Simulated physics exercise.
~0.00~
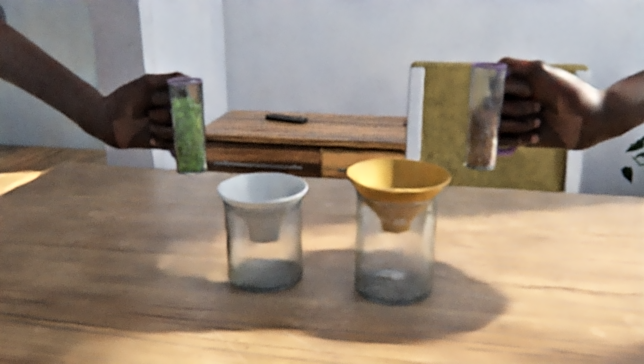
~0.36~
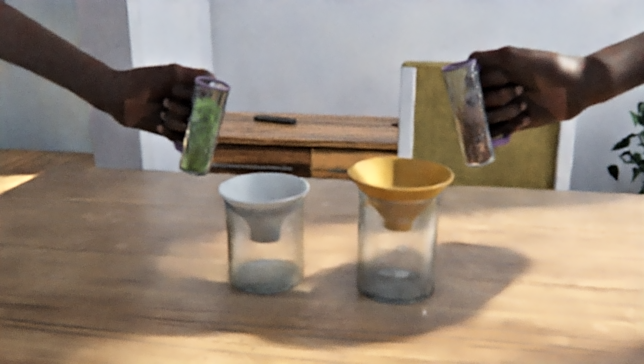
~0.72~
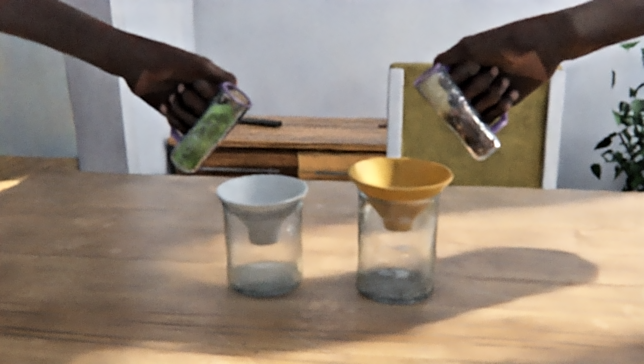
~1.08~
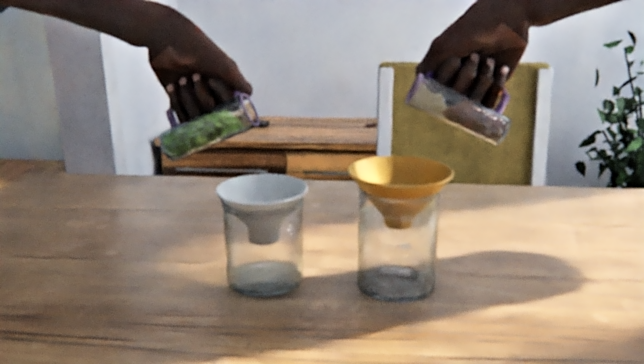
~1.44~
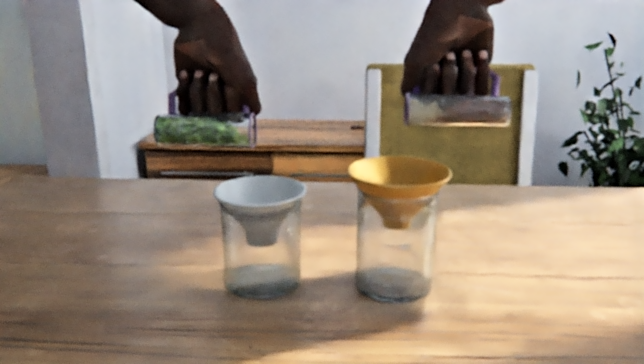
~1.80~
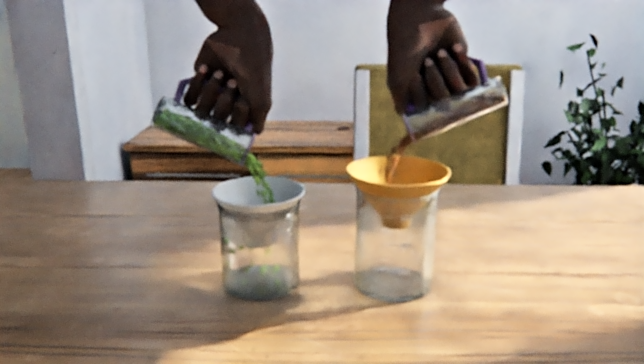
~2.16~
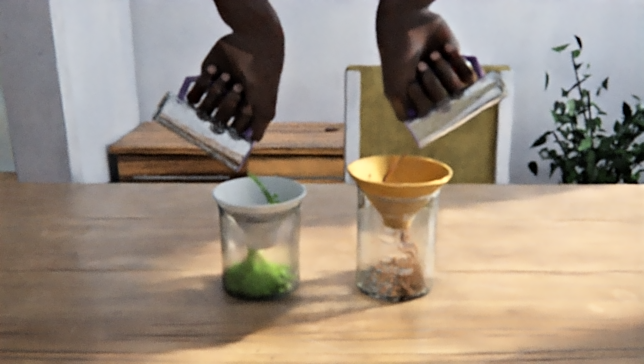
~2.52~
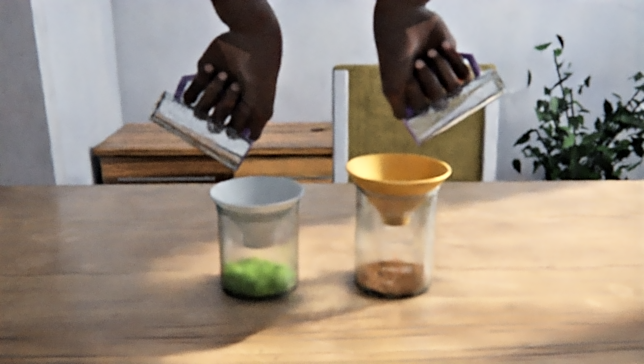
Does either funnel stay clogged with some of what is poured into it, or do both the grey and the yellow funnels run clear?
Both funnels run clear, with the green bits settling in the left jar and the brownish bits settling in the right jar.
